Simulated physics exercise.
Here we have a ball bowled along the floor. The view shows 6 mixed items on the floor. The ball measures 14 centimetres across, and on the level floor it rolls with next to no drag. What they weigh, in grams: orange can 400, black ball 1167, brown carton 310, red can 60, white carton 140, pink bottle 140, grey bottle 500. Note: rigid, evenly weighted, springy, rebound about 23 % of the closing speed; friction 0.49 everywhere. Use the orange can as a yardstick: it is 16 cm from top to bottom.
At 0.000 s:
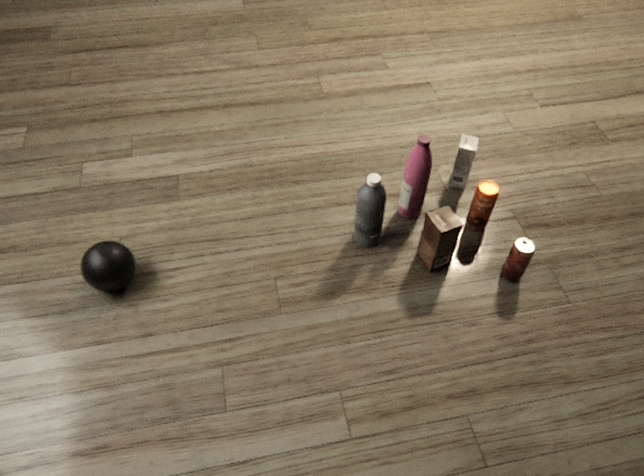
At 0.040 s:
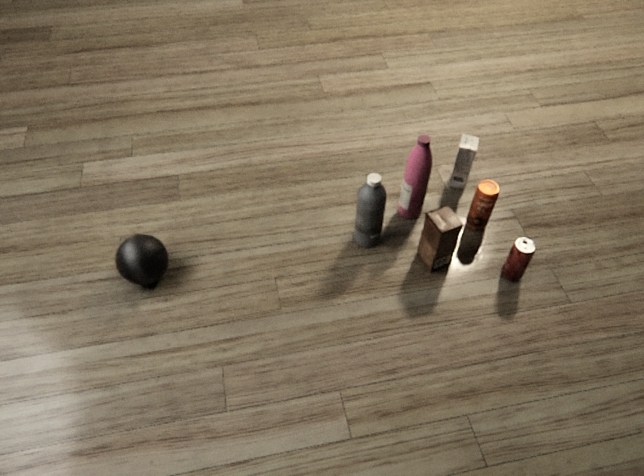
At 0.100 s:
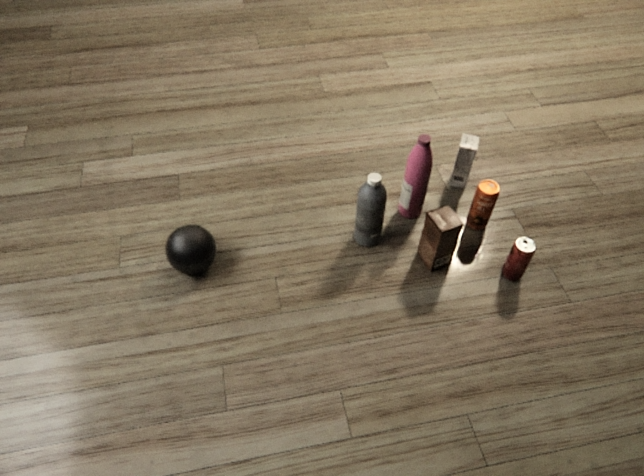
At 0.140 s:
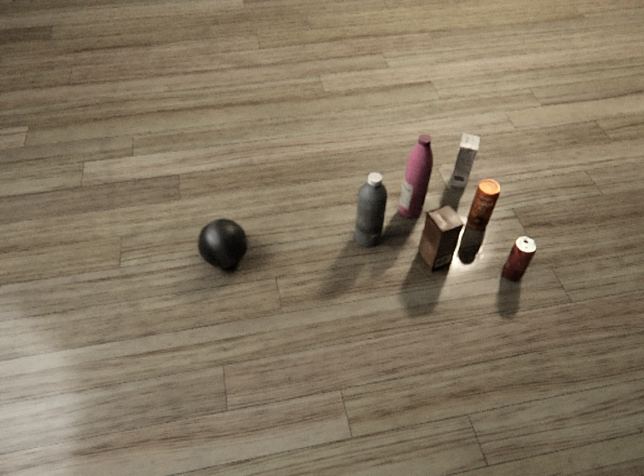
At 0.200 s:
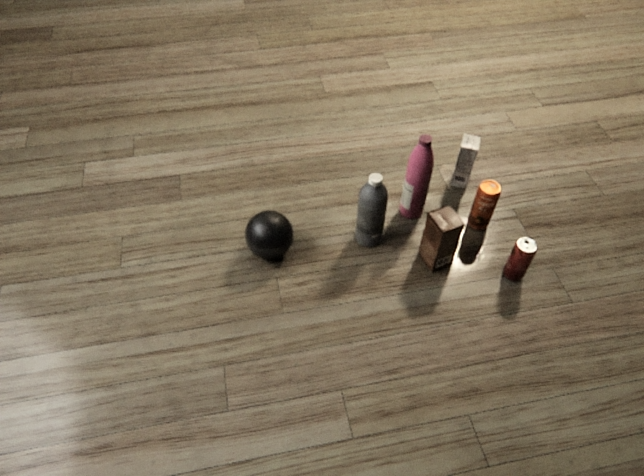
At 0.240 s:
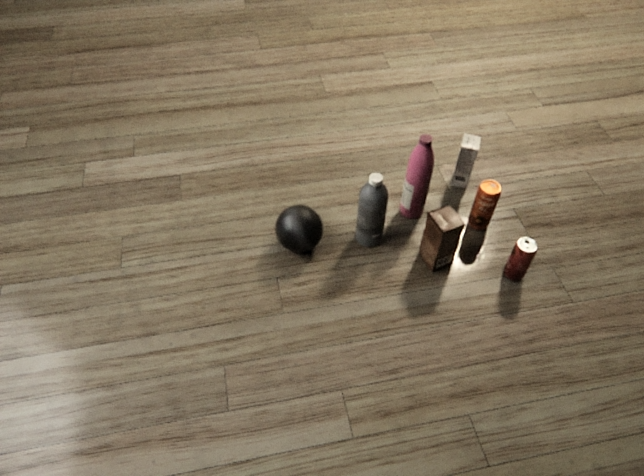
Black ball rolling rightward across a wooden floor, drawing close to a grey bottle beside a motionless group of bottles, cans and cartons.
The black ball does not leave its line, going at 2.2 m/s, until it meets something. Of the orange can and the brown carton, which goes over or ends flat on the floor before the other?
Of the pair, the former is lost first.
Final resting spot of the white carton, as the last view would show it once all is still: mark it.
(533, 133).
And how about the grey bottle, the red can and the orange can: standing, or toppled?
Well, the grey bottle tumbles down, the red can holds steady, and the orange can tumbles down.
By 0.54 s, ball 88 cm along; black ball near (411, 193); orange can tilted 15° near (491, 204); brown carton tilted 3° near (449, 242); grey bottle tilted 37°.
By 0.74 s, ball 104 cm along; black ball near (450, 174); orange can tilted 50° near (507, 204); brown carton 2 cm from its spot near (446, 241); grey bottle on its side.
By 1.14 s, ball 123 cm along; black ball near (494, 152); orange can on its side near (521, 215); brown carton 2 cm from its spot near (447, 241); white carton on its side.
When it is over (4.0 s), lying over on the floor, orange can, white carton, pink bottle and grey bottle; the other 2 within 8 cm of the start. End places, in pixels of the last picture, orange can near (527, 222), brown carton near (447, 241). Orange can went at 0.68 s; brown carton was never lost.
